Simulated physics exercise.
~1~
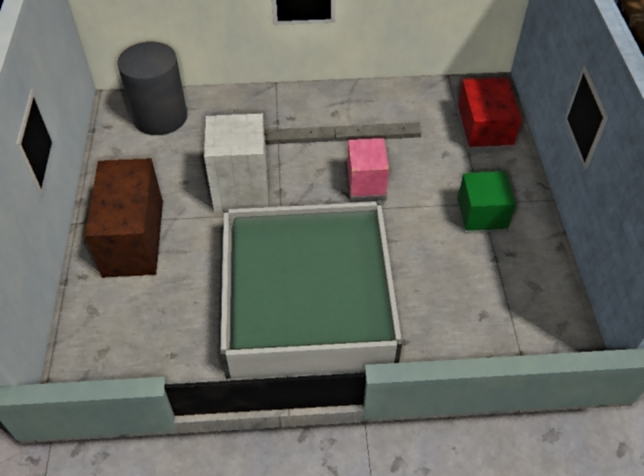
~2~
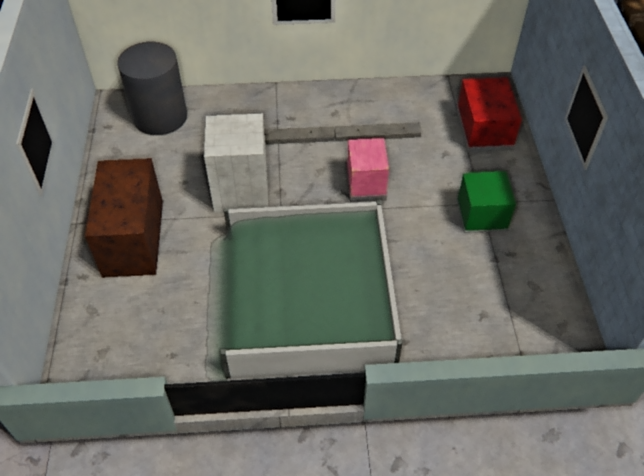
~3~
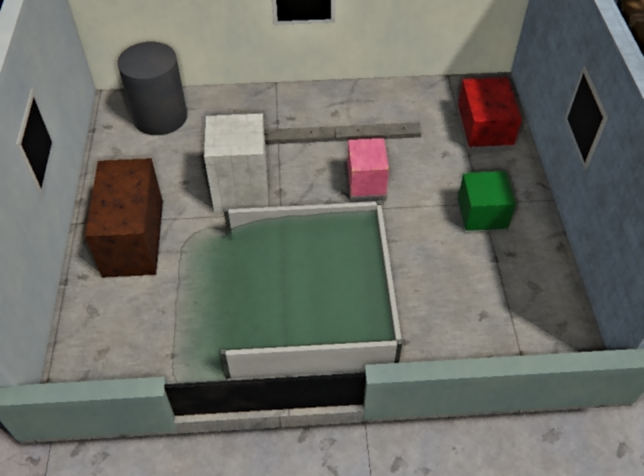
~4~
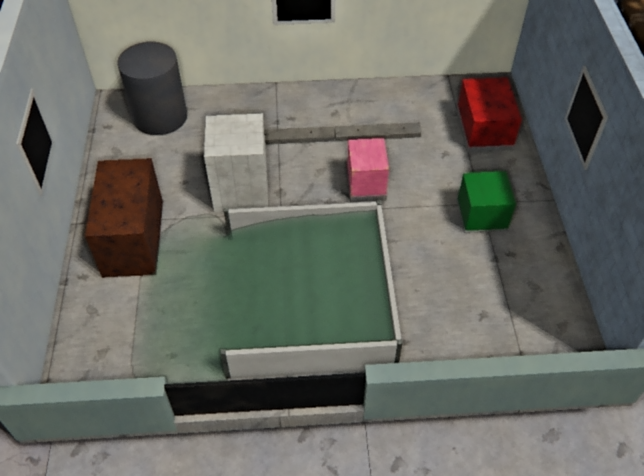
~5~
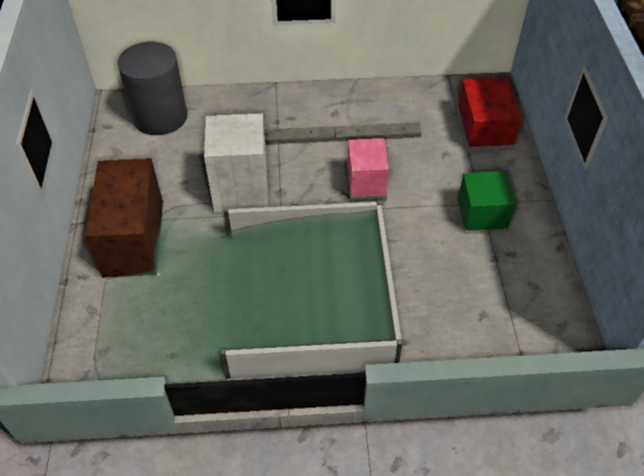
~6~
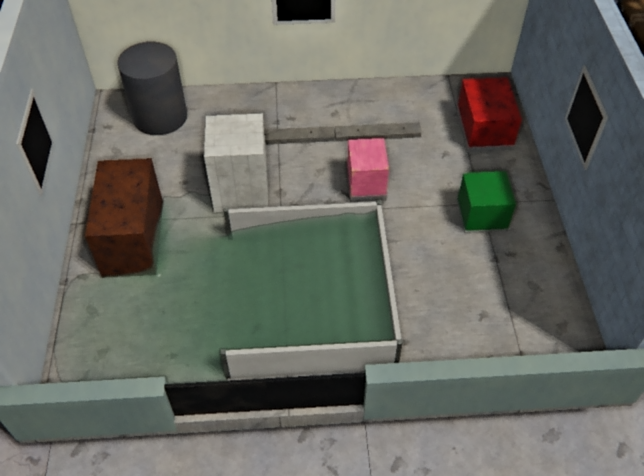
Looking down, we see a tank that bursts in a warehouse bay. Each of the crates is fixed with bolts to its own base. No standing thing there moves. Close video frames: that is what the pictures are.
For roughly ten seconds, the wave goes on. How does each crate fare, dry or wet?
The red crate comes out wet. The green crate comes out wet. The pink crate comes out dry.
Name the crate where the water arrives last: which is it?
The green-painted one.
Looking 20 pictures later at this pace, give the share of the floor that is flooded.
I'd say 40 per cent.
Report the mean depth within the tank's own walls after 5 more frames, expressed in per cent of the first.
Near 54 in a hundred.
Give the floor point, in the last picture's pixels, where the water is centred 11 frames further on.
Near (191, 302) in the last view.
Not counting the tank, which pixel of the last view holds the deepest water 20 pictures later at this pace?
It should be roughly at (96, 96).
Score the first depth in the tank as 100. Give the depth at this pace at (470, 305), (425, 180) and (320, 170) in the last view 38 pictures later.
The depths come to near 2, 0 and 2 per cent respectively.
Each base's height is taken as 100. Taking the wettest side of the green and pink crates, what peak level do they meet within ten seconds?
Respectively 270 % and 40 %.
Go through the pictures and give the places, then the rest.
Still water in the tank at (307, 276), in the first frame.
The front is at a hidden place, out from the gap at (231, 296), in the second frame.
The front is at a hidden place, out from the gap at (231, 297), in the third frame.
Water pours out at (231, 297) and has run to a hidden place, in the fourth frame.
Water pours out at (231, 298) and has run to a hidden place, in the fifth frame.
Water pours out at (231, 298) and has run to (64, 367), in the sixth frame.
A moment on, water covers 20 % of the floor; the red crate not reached, the green crate not reached, the pink crate not reached.
Next, water covers 30 % of the floor; the red crate not reached, the green crate not reached, the pink crate not reached.
Then, water covers 40 % of the floor; the red crate not reached, the green crate not reached, the pink crate not reached.
Later, water covers 65 % of the floor; the red crate water round its plinth, the green crate not reached, the pink crate water round its plinth.
In the end, water covers 90 % of the floor; the red crate was topped, the green crate was topped, the pink crate stayed above the water.
